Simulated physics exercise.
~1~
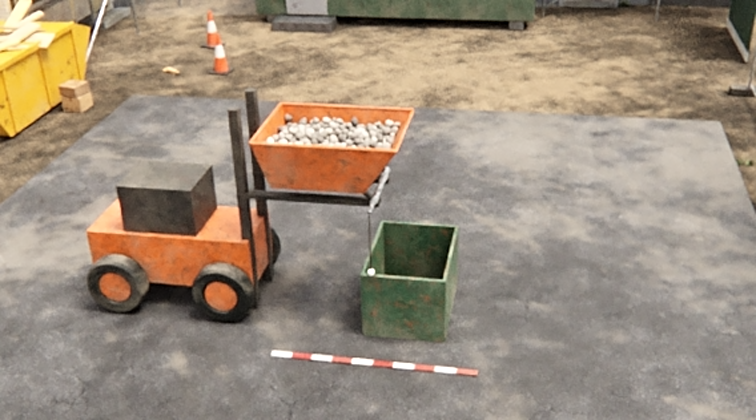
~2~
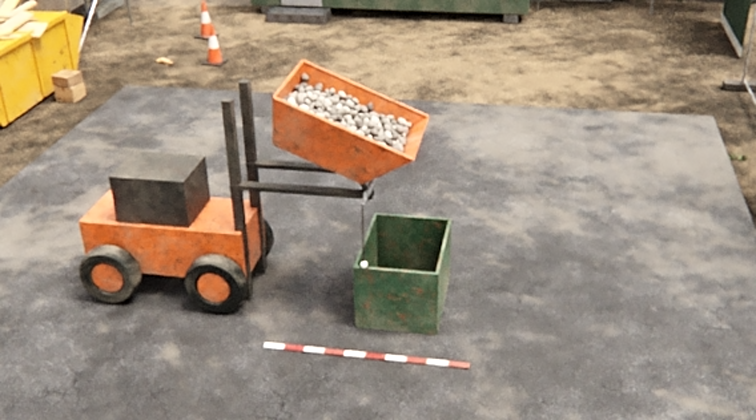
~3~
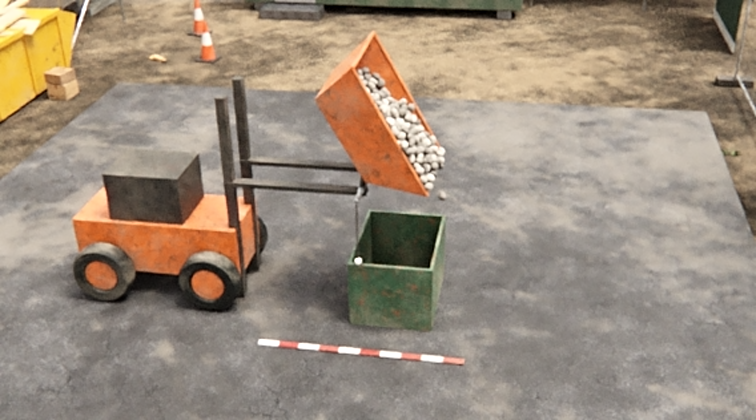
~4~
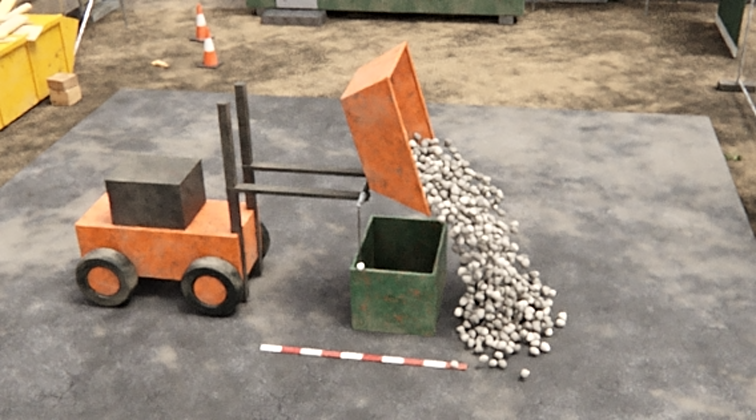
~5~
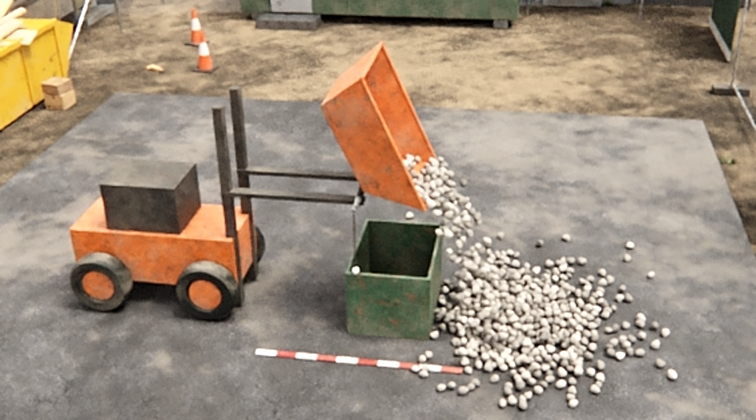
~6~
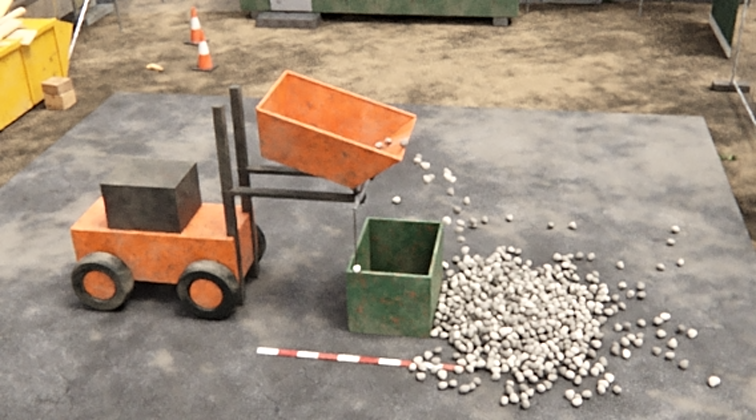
On a dark yard, an orange truck's skip tips stones past the green bin, then levels partway.
